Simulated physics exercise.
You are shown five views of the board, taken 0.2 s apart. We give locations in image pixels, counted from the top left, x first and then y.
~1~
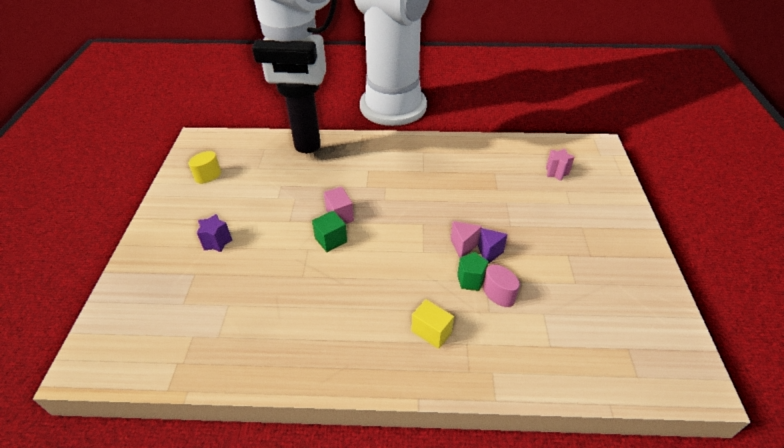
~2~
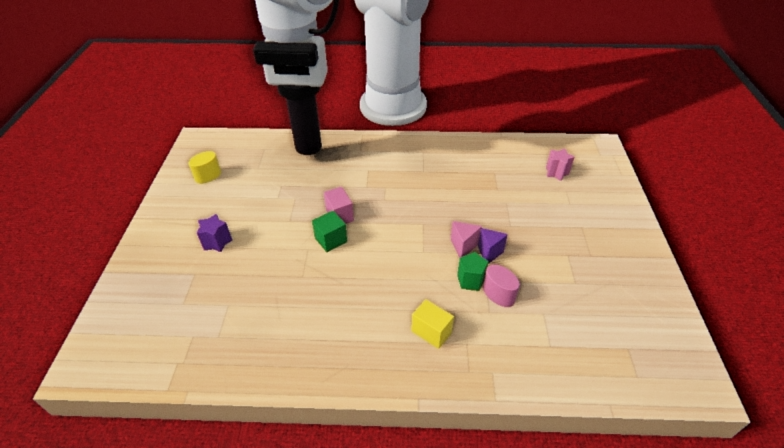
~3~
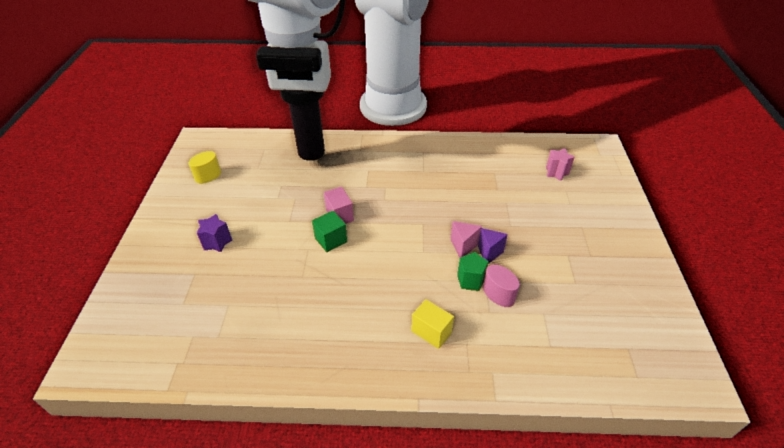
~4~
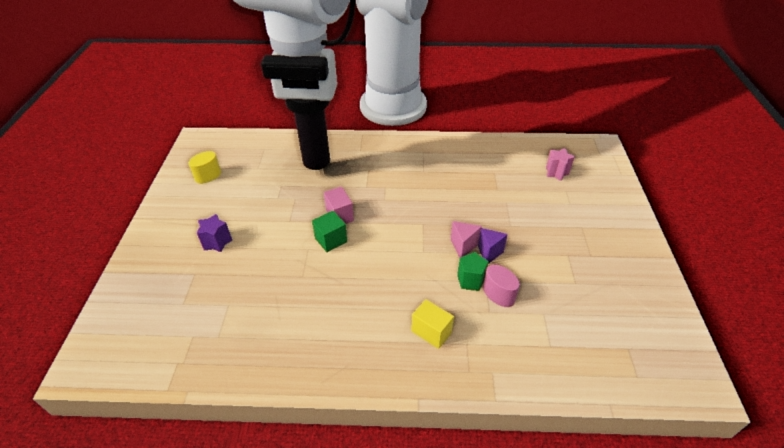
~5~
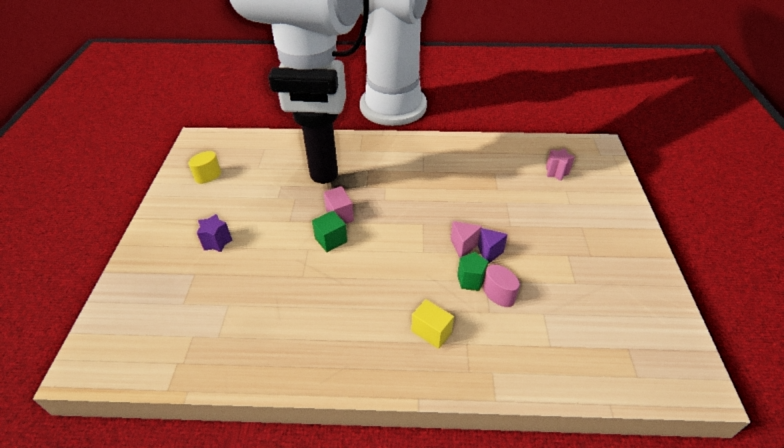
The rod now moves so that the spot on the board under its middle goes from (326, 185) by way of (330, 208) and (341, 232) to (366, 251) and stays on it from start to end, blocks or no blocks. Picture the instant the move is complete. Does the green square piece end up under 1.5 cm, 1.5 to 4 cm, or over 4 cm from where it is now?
The best fit is 1.5 to 4 cm.
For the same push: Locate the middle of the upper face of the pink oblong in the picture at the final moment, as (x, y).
Its top face will be centred at roughly (393, 246).
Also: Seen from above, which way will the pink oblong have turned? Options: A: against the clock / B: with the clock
The one that fits is A, against the clock.
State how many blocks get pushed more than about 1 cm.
This push will displace two blocks.
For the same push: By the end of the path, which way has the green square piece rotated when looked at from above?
Rotates clockwise.
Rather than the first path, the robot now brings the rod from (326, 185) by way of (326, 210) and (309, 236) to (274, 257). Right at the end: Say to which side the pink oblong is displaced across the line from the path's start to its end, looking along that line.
The pink oblong is shifted sideways to the left, facing along the path from start to end.
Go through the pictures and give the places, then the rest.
In the first picture, rod tip at (308, 146); block tops, green square piece at (328, 222); pink oblong at (338, 197).
In the second picture, rod at (309, 148); blocks unchanged.
In the third picture, rod at (312, 153); blocks unchanged.
In the fourth picture, rod at (317, 162); blocks unchanged.
In the fifth picture, rod at (324, 176); green square piece at (328, 222); pink oblong at (338, 197).
On the path given first. One third of the way, rod at (329, 199); pink oblong at (344, 207), turned 15° anticlockwise.
Two thirds of the way, rod at (340, 222); green square piece at (327, 236), turned 30° clockwise; pink oblong at (364, 226), turned 35° anticlockwise.
At the end, rod at (366, 242); green square piece at (331, 242), turned 75° clockwise; pink oblong at (393, 246), turned 45° anticlockwise.
